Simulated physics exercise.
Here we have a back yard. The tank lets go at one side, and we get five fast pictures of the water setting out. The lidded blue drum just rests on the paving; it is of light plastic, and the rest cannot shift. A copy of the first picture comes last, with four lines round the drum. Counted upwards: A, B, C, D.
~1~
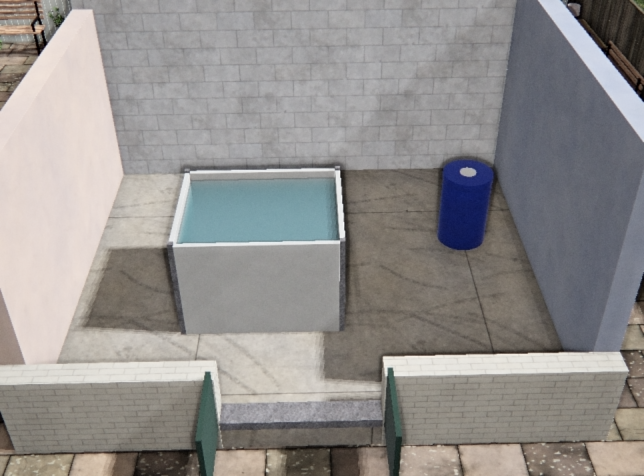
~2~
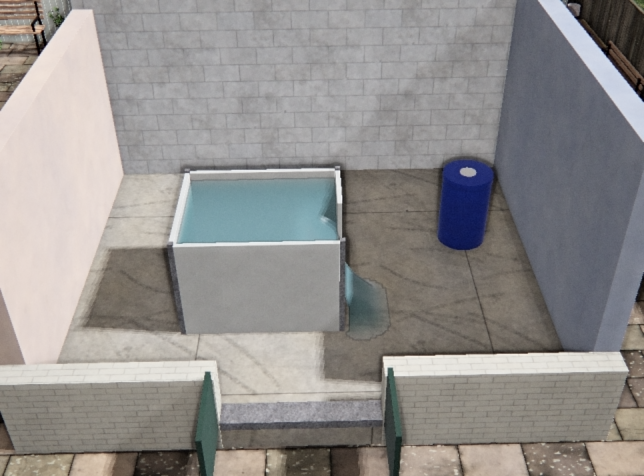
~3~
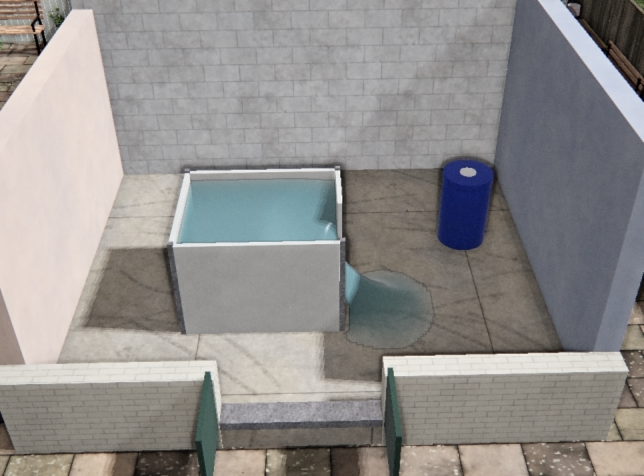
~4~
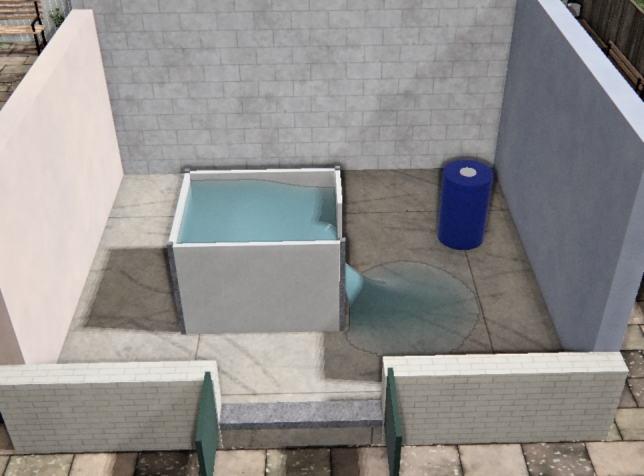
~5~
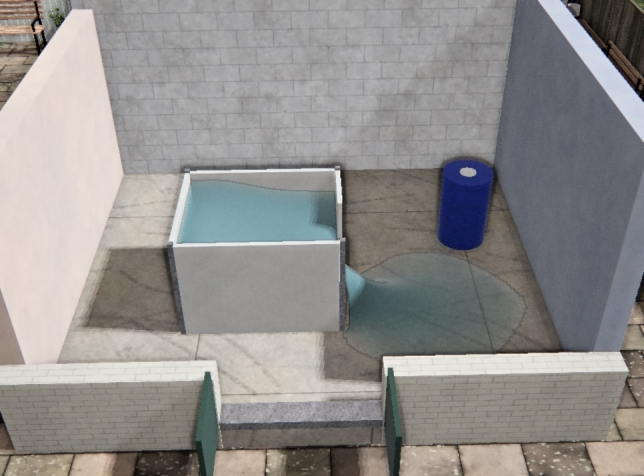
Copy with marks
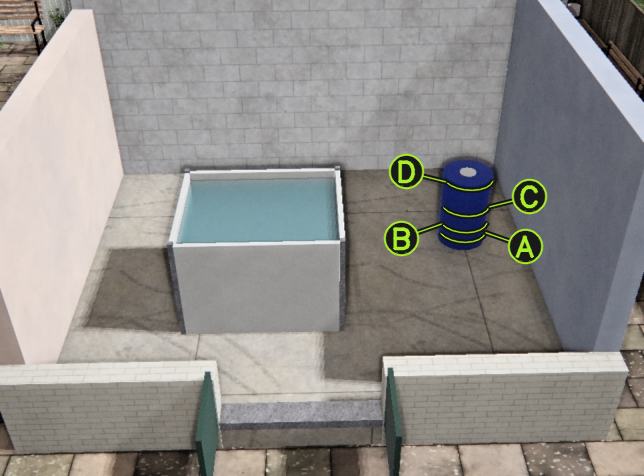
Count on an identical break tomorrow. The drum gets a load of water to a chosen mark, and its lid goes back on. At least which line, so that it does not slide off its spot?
Use mark C.
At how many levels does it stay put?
Two of them.
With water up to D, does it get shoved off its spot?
No, not at all.
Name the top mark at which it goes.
Here it is mark B.
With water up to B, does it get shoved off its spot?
Yes, that goes wrong.
On the marked copy, A at (465, 242); B at (467, 232); C at (469, 216); D at (472, 190); from the bottom up A, B, C, D.
With A, it is pushed about 3 times its own width away.
With B, it is pushed about its own width away.
With C, it does not move.
With D, it does not move.
